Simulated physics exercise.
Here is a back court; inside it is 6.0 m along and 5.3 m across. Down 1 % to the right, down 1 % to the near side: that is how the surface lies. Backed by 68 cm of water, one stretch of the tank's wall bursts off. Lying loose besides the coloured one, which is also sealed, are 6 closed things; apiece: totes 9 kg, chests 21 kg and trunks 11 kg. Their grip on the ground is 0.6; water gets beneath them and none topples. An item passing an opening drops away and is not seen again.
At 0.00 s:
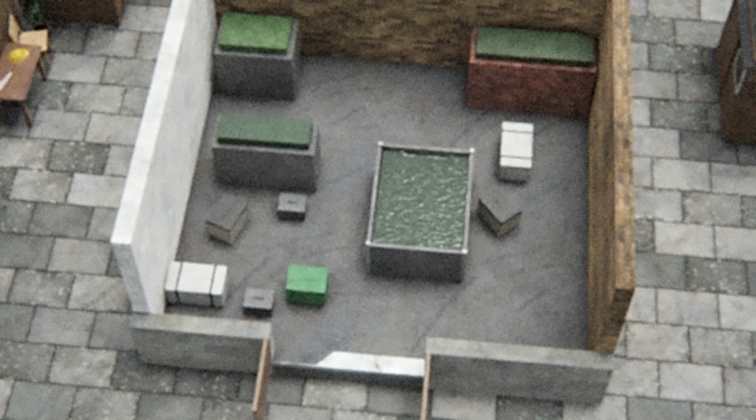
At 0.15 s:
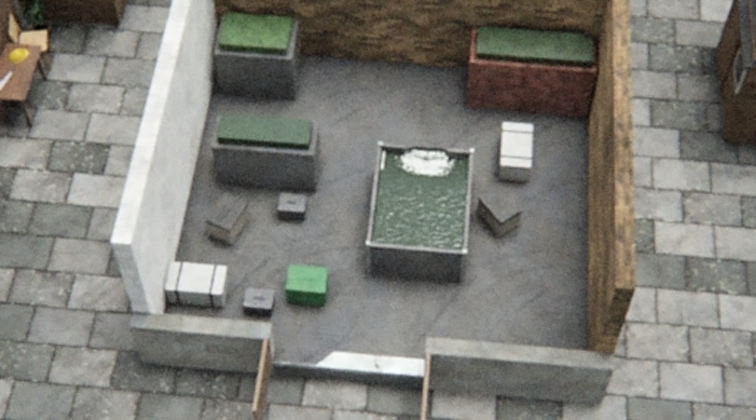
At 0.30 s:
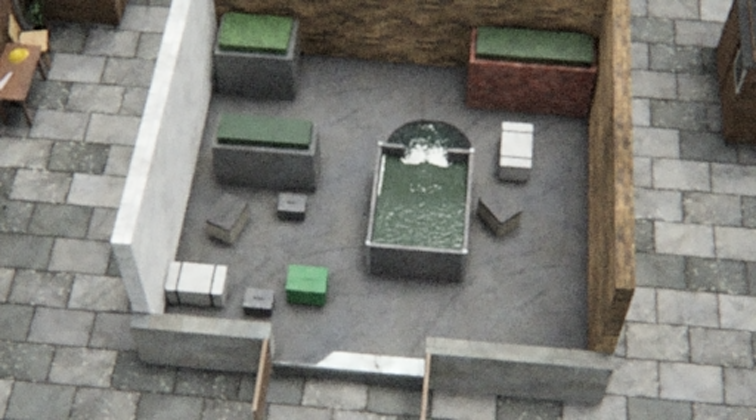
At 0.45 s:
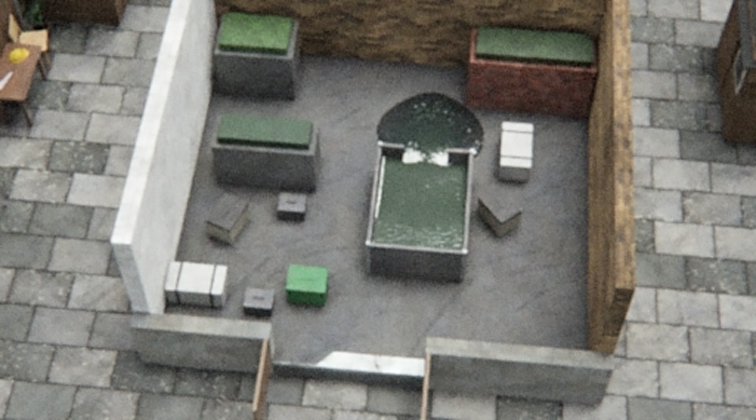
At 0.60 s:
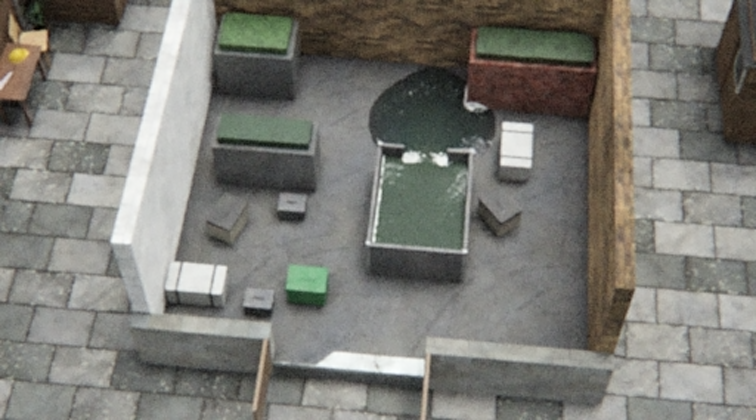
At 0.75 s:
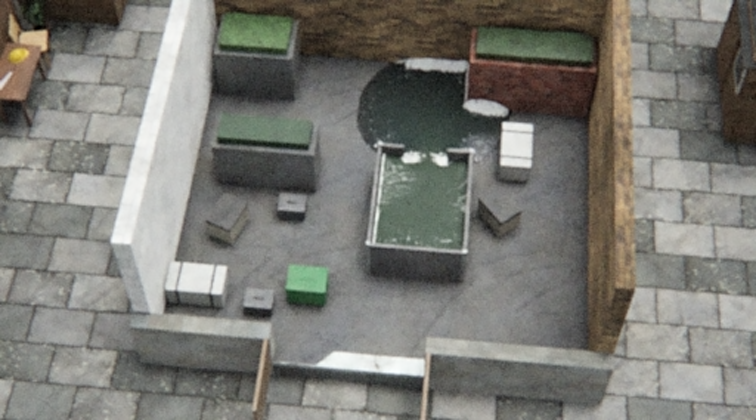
The clip shows a walled court with a water-filled tank, planter-like blocks and scattered chests; water bursts from the tank's far side and spreads across the floor to the back wall and red block, while the green chest stays still.
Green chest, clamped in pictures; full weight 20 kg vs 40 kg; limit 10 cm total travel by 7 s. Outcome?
Low mass passes.
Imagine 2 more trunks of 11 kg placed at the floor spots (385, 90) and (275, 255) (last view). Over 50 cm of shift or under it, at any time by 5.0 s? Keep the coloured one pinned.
Result, in order - above threshold; below threshold.
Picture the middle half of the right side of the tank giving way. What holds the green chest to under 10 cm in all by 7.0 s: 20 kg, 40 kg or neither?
In that case, even the light one works.
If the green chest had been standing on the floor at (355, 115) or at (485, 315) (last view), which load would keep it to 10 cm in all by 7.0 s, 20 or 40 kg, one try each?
Taking the two tries in order, only the heavy one works and even the light one works.
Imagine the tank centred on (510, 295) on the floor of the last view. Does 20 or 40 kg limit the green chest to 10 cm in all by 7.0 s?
For that case: Lighter one suffices.
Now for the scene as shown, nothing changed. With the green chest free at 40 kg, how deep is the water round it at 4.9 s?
Something like 0 centimetres.
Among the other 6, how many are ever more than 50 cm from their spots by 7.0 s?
The total is 0.
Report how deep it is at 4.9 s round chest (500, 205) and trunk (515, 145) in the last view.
Depths: Near 2 cm, then near 3 cm.
After 1.4 s the green chest would be 0 cm from its start with 20 kg and 0 cm from its start with 40 kg; 0 cm of water round it then.
After 3.1 s the green chest would be 0 cm from its start with 20 kg and 0 cm from its start with 40 kg; 0 cm of water round it then.
After 4.9 s the green chest would be 0 cm from its start with 20 kg and 0 cm from its start with 40 kg; 0 cm of water round it then.
After 7.0 s the green chest would be 0 cm from its start with 20 kg and 0 cm from its start with 40 kg; 4 cm of water round it then.
